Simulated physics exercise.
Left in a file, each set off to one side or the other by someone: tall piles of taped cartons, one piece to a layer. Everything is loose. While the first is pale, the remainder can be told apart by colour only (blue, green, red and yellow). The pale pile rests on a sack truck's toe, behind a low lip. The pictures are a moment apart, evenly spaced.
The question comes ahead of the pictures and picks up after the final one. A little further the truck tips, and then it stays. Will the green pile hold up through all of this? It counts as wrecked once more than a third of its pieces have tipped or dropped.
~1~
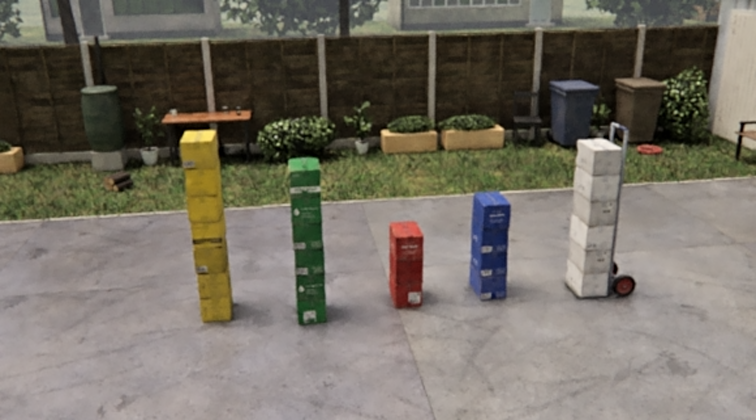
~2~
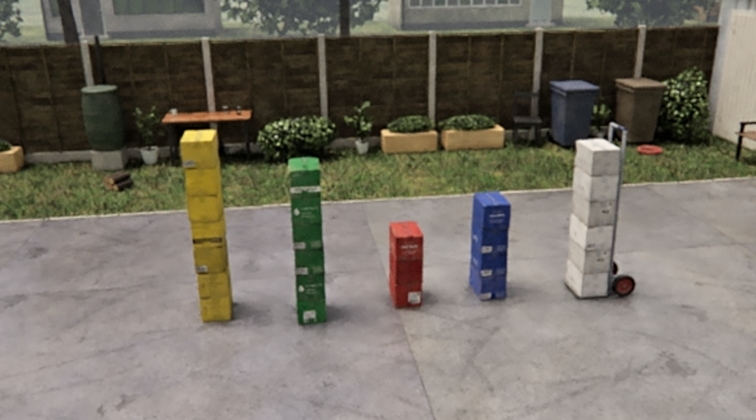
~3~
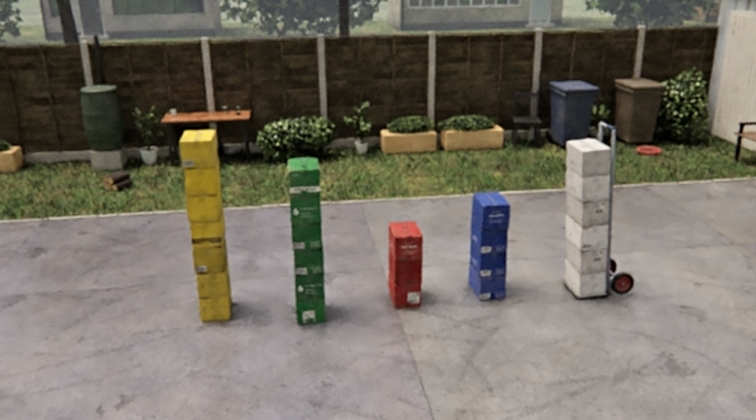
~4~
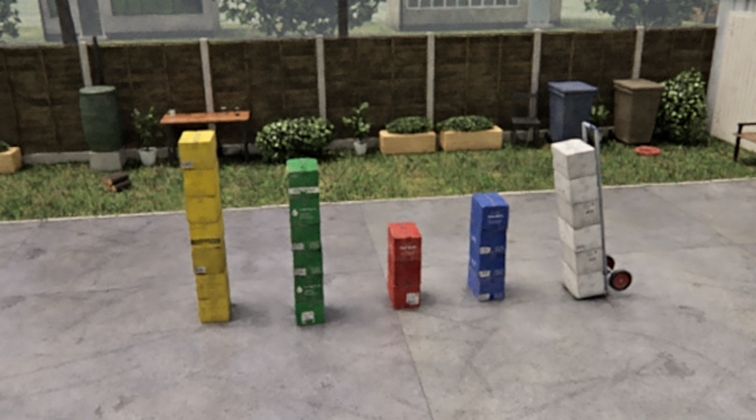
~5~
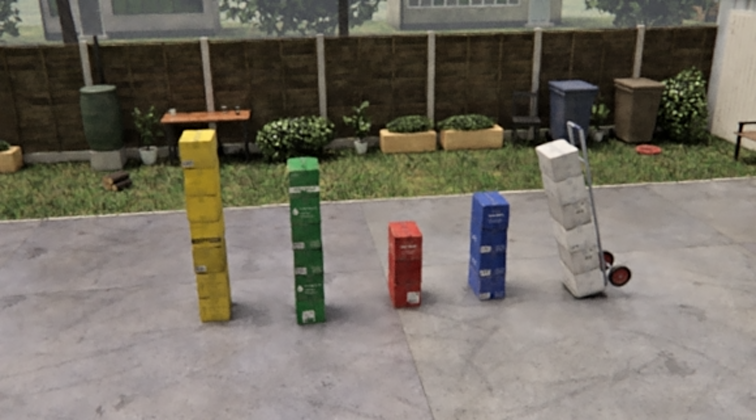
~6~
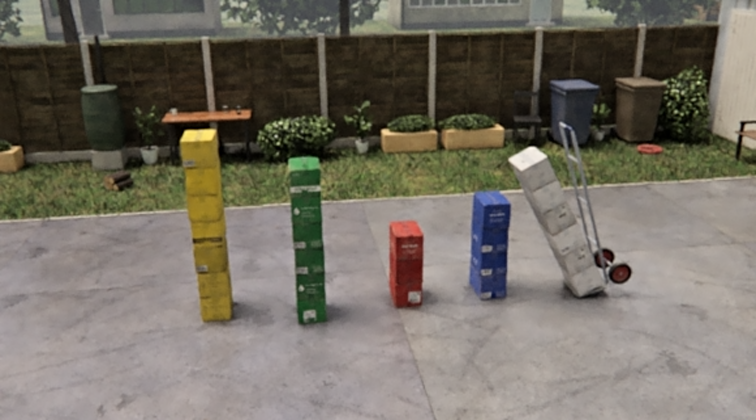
Yes, it stays standing.
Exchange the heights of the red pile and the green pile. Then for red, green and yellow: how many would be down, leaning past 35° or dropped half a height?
Down at the end: Red 5, green 0, yellow 0.
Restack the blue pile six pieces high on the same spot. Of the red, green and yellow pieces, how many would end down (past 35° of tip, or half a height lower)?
For red the count is 2, for green it is 0, and for yellow it is 0.
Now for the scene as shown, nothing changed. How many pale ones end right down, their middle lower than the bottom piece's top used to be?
6.
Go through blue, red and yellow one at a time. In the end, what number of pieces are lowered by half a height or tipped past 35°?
Tally: Blue = 3, red = 2, yellow = 0.
Soon, 6 of the pale pile down; none of the 6 green cartons down (0 of 20 in all colours); top green carton unmoved; top blue carton tipped a little.
A while on, 6 of the pale pile down; none of the 6 green cartons down (3 of 20 in all colours); top green carton unmoved; top blue carton tipped barely, about its own height lower.
Finally, 6 of the pale pile down; none of the 6 green cartons down (5 of 20 in all colours); top green carton unmoved; top red carton on its side. Seen by the last camera, middles, top green carton near (304, 177), top red carton near (342, 267).
